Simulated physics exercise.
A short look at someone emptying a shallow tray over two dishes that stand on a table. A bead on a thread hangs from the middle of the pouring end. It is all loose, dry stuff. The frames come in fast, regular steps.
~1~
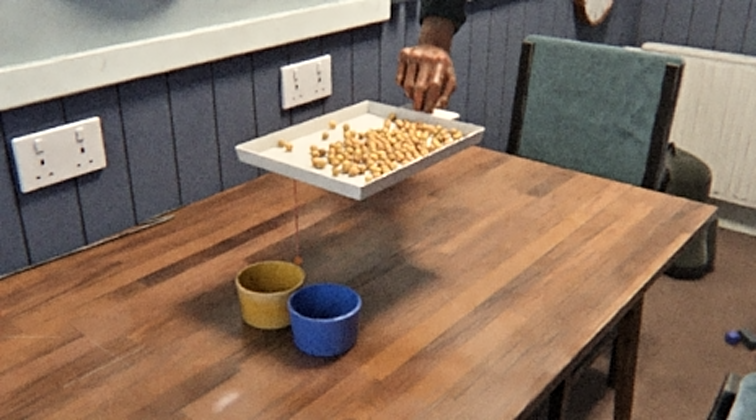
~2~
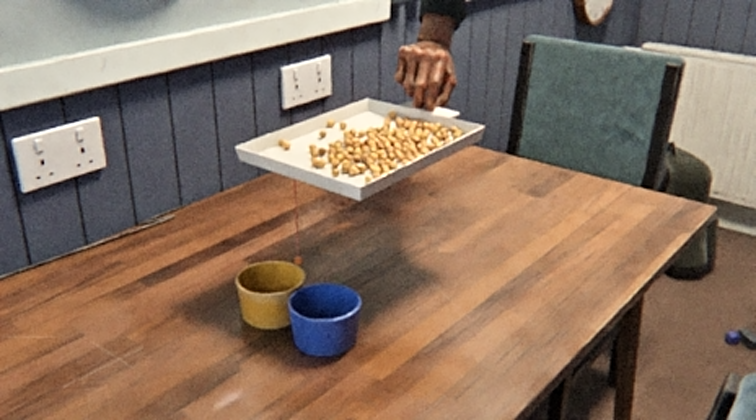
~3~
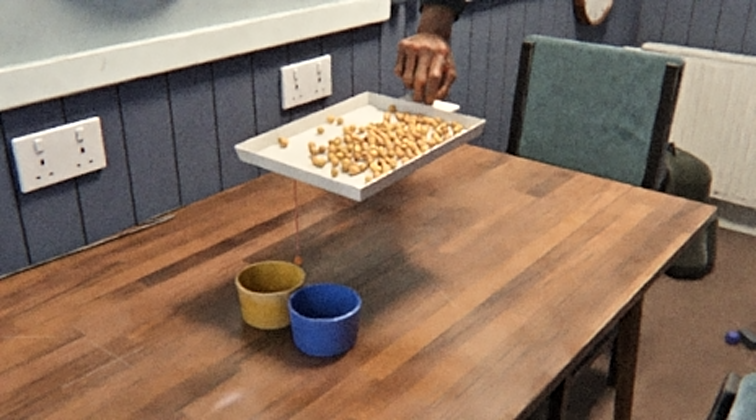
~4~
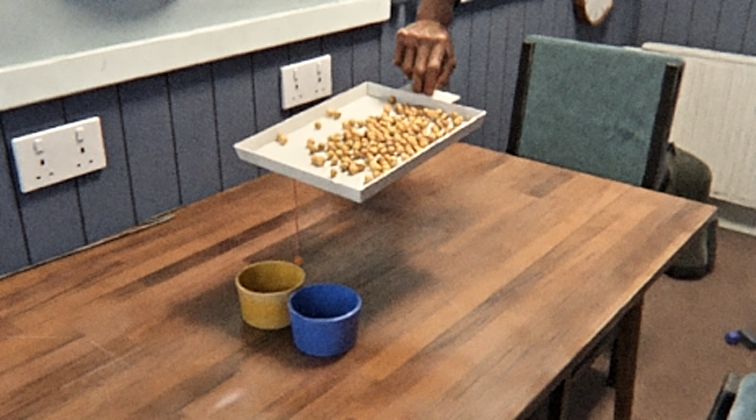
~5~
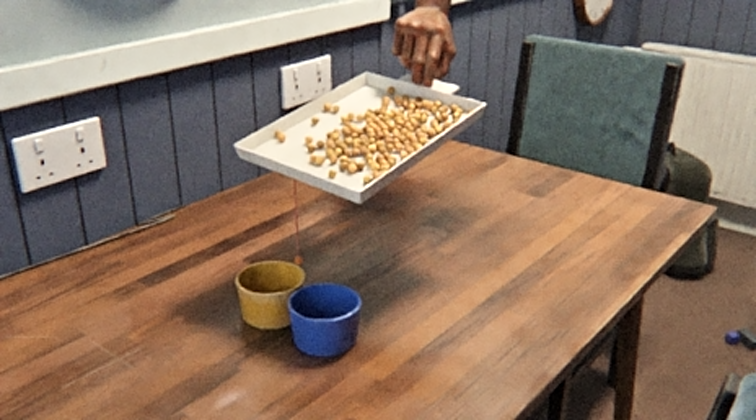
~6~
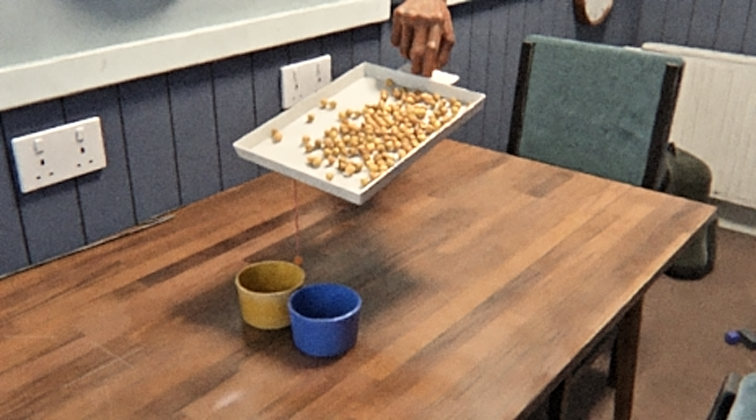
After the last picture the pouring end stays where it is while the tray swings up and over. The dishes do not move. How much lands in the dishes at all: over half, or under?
They take over half between them.
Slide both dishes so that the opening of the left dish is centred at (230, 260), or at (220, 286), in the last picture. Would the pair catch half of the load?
The first try: Under half. The second: The smaller part.
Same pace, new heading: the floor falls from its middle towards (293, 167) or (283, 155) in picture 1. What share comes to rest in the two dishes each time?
Near 30 % and 0 %.
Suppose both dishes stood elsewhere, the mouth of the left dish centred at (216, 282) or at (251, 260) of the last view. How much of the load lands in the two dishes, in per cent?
In turn 0 and 10 in a hundred.
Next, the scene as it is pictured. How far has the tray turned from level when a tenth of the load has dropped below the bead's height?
Near 70 degrees.
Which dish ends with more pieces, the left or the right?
Fuller: The right-hand dish.
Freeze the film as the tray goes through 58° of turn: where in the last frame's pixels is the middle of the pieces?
Close to (335, 169).
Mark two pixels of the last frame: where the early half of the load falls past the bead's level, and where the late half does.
Around (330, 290) and then (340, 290).
Shortly afterwards, tray tipped steeply; all but a few on the tray; only a few in the right dish; only a few outside both; a little in the air.
Next, tray tipped right over; a little on the tray; near half in the right dish; a little in the left dish; near a quarter outside both; a little in the air.
Some moments later, tray tipped past a quarter turn; near two thirds in the right dish; a little in the left dish; near a quarter outside both.
In the end, tray tipped past a quarter turn; near two thirds in the right dish; a little in the left dish; near a quarter outside both.
